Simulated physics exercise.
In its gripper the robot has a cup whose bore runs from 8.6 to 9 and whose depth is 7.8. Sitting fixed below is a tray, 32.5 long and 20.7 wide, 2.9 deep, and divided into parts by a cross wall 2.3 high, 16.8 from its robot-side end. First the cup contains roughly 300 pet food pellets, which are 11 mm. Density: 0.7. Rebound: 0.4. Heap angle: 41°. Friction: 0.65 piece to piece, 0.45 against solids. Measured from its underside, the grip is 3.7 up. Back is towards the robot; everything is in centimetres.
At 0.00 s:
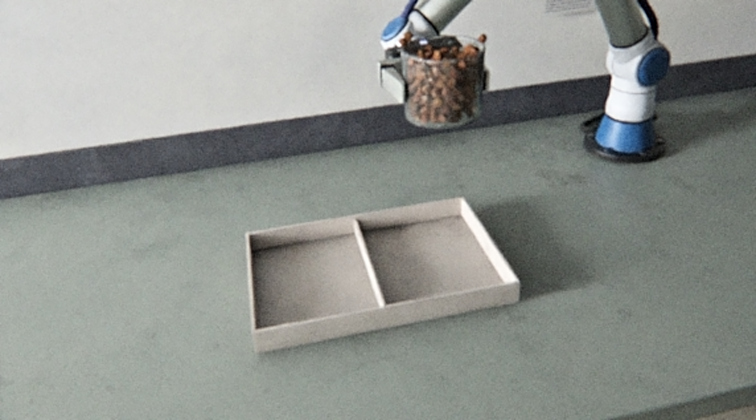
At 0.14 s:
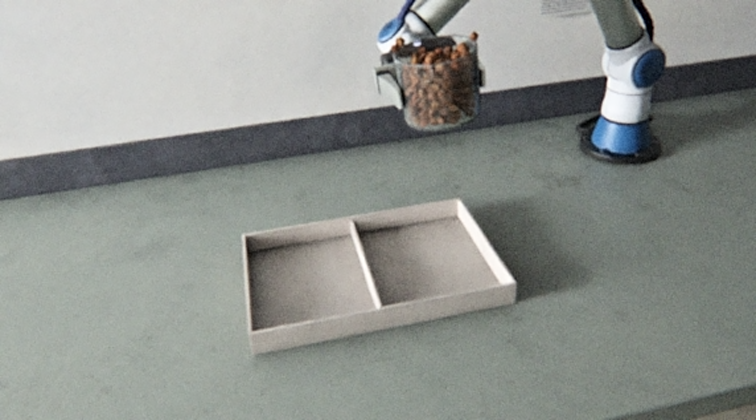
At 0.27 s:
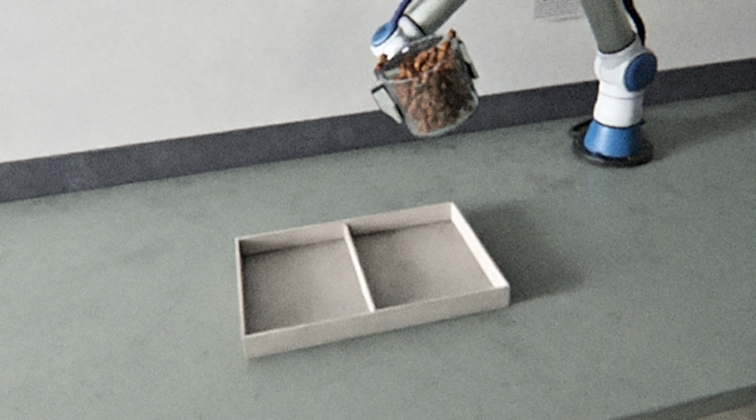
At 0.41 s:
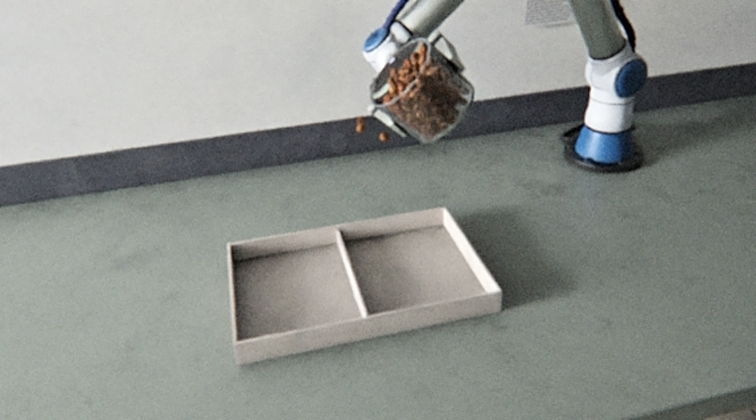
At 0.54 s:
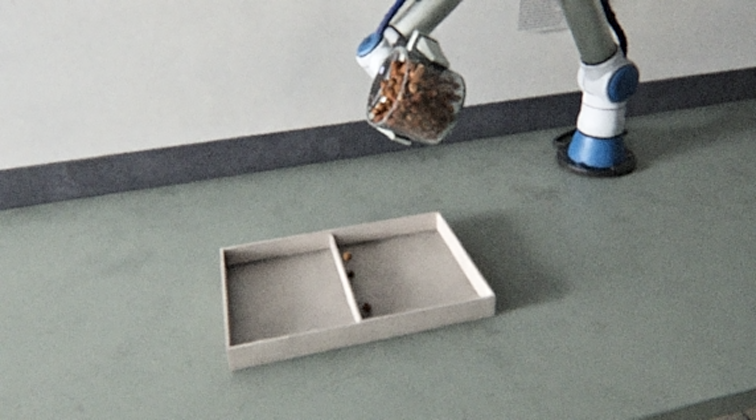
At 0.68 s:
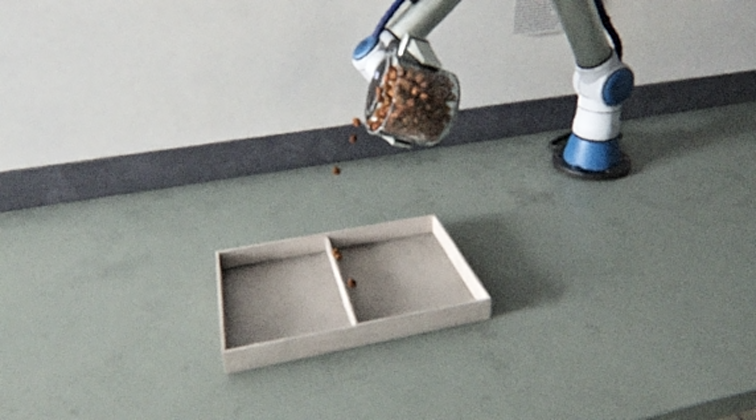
To begin with, a robot arm holds a clear cup full of brown pellets upright above and behind a pale, two-part tray on a green-grey table. The arm then tilts the cup steadily to the left, and a few pellets drop into the tray near its divider while most remain in the cup.
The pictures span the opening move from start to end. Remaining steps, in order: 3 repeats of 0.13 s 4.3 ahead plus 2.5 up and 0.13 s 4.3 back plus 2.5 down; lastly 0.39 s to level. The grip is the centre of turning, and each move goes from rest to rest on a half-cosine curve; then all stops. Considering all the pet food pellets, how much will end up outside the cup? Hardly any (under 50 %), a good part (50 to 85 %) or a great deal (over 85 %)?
A good part.
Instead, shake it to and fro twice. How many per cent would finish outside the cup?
That share would be near 65 percent.
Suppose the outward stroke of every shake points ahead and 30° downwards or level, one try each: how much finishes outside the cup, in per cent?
First try some 30 %, second try some 55 %.
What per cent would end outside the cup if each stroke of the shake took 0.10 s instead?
Roughly 95 in a hundred.
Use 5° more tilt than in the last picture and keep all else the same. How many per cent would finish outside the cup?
Around 85 in a hundred, I'd say.
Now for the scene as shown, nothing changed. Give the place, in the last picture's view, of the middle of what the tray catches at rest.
Near (311, 293).
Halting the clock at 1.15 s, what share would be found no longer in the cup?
Roughly 50 per cent by then.
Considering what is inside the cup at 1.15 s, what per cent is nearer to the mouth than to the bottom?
Something like 85 percent sits in that half.
After 1.15 s, tilted 68° forward, highest piece 28 above the table; 148 in the cup, 102 in the far-side part, 34 in the robot-side part, 21 in flight or on a rim.
After 1.62 s, tilted 45° forward, highest piece 26 above the table; 159 in the far-side part, 73 in the robot-side part, 70 in the cup, 1 on the table or floor, 2 in flight or on a rim.
After 2.05 s, level, highest piece 27 above the table; 162 in the far-side part, 72 in the robot-side part, 70 in the cup, 1 on the table or floor.
After 3.10 s, level, highest piece 27 above the table; 162 in the far-side part, 72 in the robot-side part, 70 in the cup, 1 on the table or floor.
In the end, 162 in the far-side part, 72 in the robot-side part, 70 in the cup, 1 on the table or floor. That is 77 % outside the cup.
